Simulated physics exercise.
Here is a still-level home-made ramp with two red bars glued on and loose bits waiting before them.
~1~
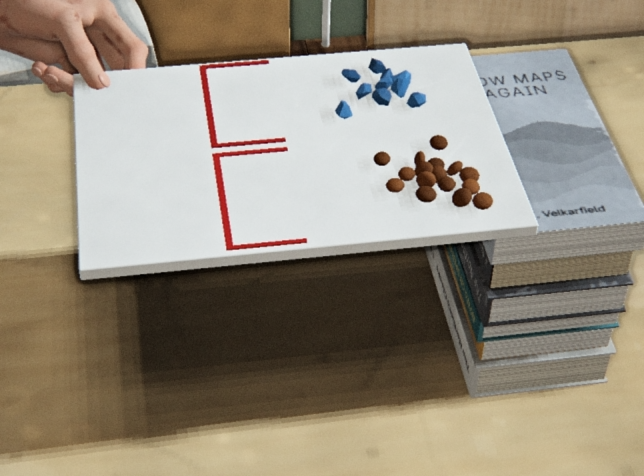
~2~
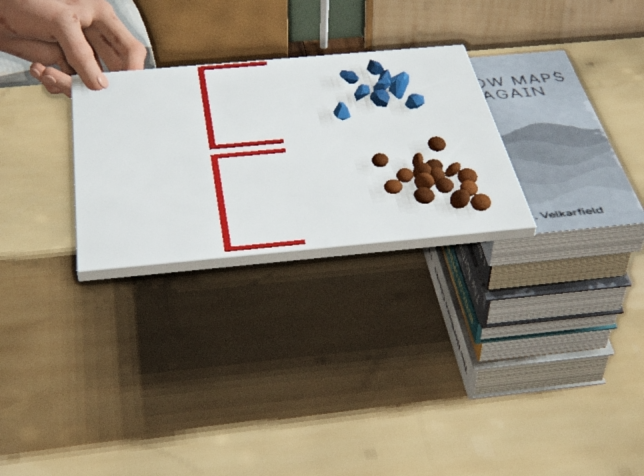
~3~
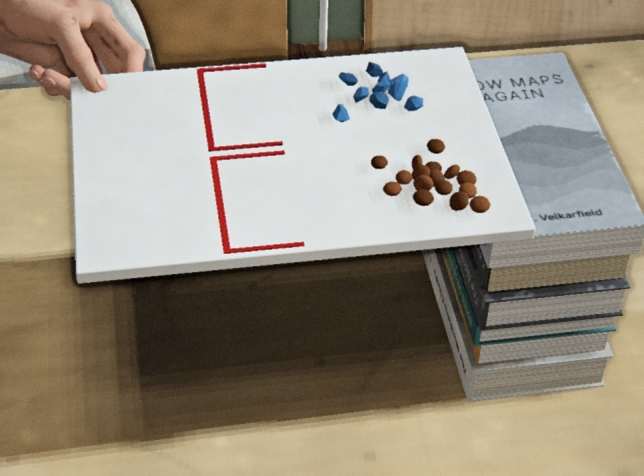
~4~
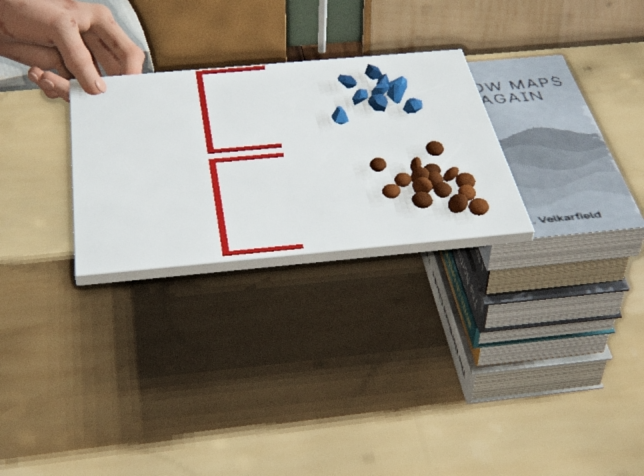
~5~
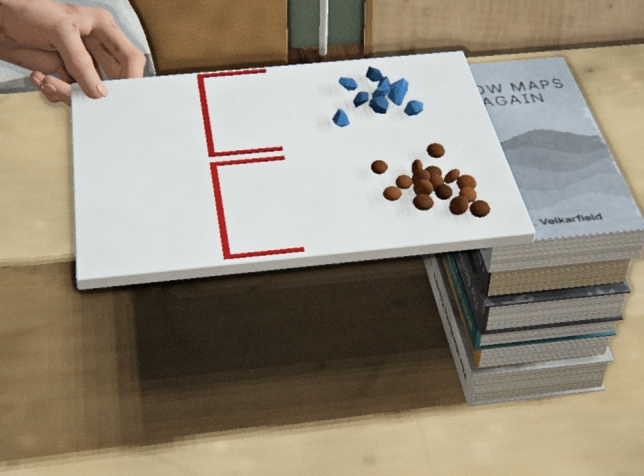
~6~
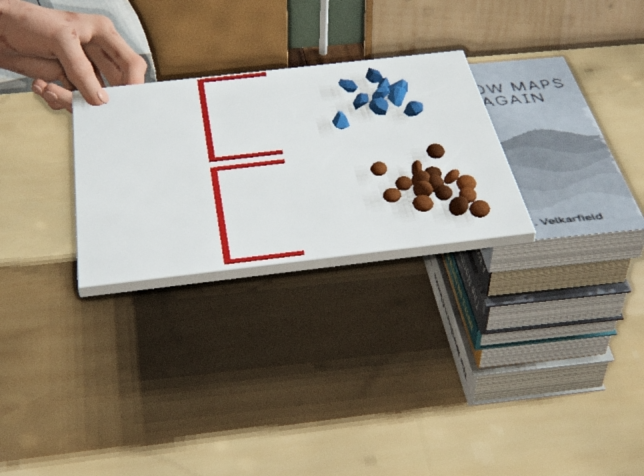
A hand holding a white board resting on a book pile, its left end lowering slightly, blue and brown pieces staying put.
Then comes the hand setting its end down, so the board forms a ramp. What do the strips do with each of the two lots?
My prediction: The near portion is going to continue past its barrier, the far portion is going to continue past its barrier.
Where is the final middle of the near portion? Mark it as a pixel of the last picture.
Near (98, 379).
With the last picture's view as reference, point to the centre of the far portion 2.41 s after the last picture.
I'd mark it somewhere close to (88, 294).
Then, 0.72 s on from there, board sloping at 15°; near portion where it was; far portion where it was.
Then, 1.50 s on from there, board sloping at 30°; near portion on its way down; far portion near a quarter past its bar.
Then, 2.41 s on from there, board resting at 38°; near portion the whole lot past its bar; far portion all but a few past its bar.
In the end, board resting at 38°; near portion the whole lot past its bar; far portion all but a few past its bar.
